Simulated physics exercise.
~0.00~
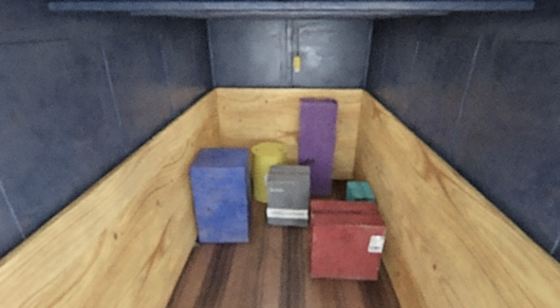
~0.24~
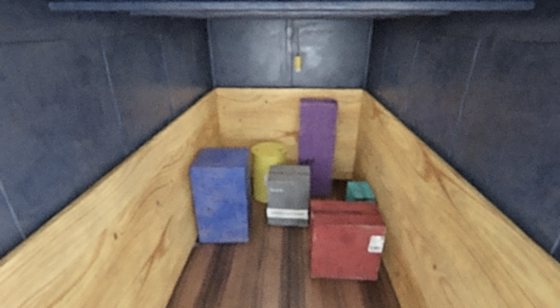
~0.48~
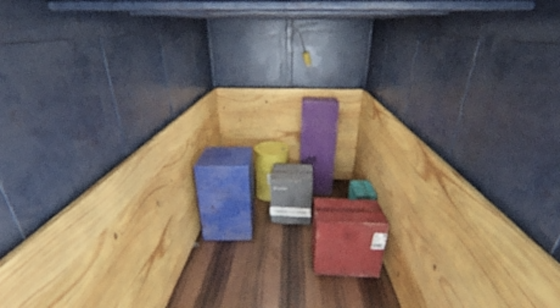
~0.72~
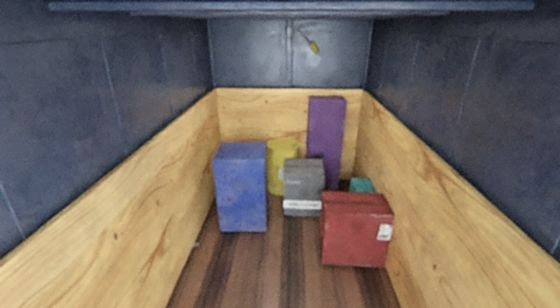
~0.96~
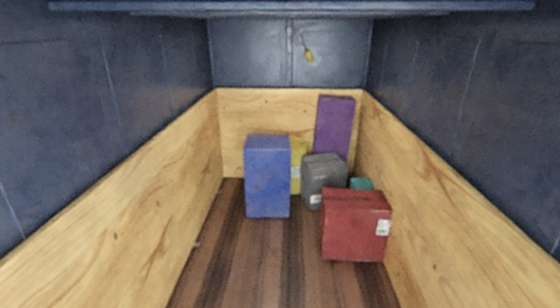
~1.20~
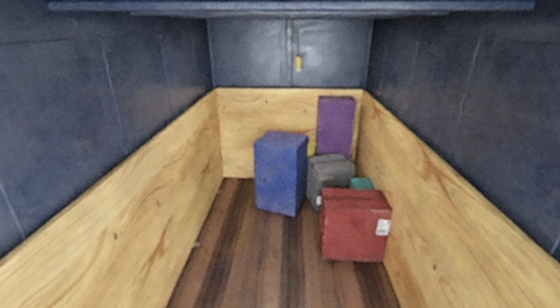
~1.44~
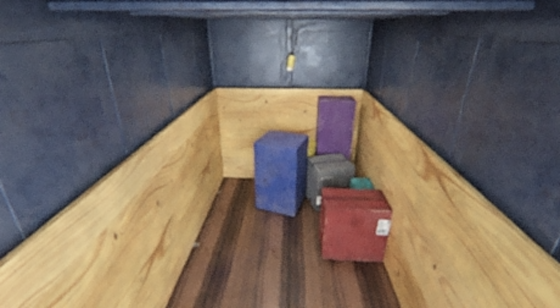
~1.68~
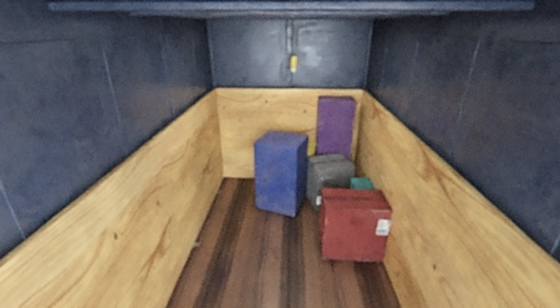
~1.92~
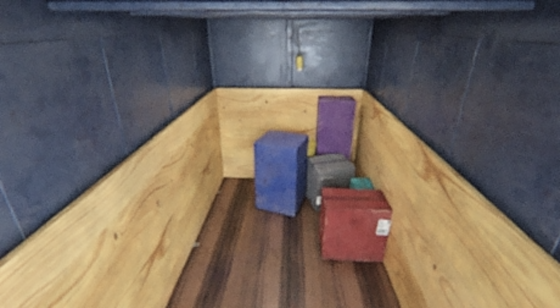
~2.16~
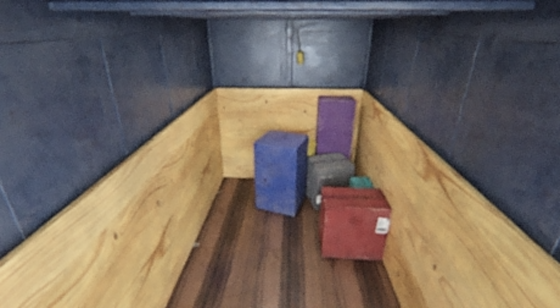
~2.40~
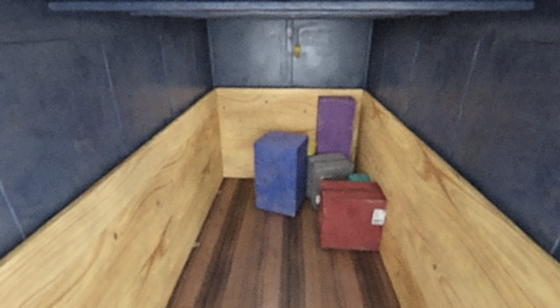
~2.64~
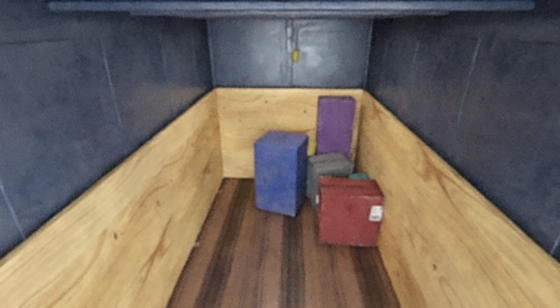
The clip opens inside a cargo space with dark upper walls and pale wooden side panels, where a blue block, a yellow drum, a tall purple box and grey, turquoise and red boxes stand loose on the plank floor. At first they barely stir, then the whole group slides toward the far wall and to the right, while a small yellow object hanging there swings sideways. The blue block travels farthest, turning slightly and hiding the drum. Everything settles for a while as the hanging object sways. Finally the red box slips a little farther in, and all the visible items remain upright, bunched toward the right.
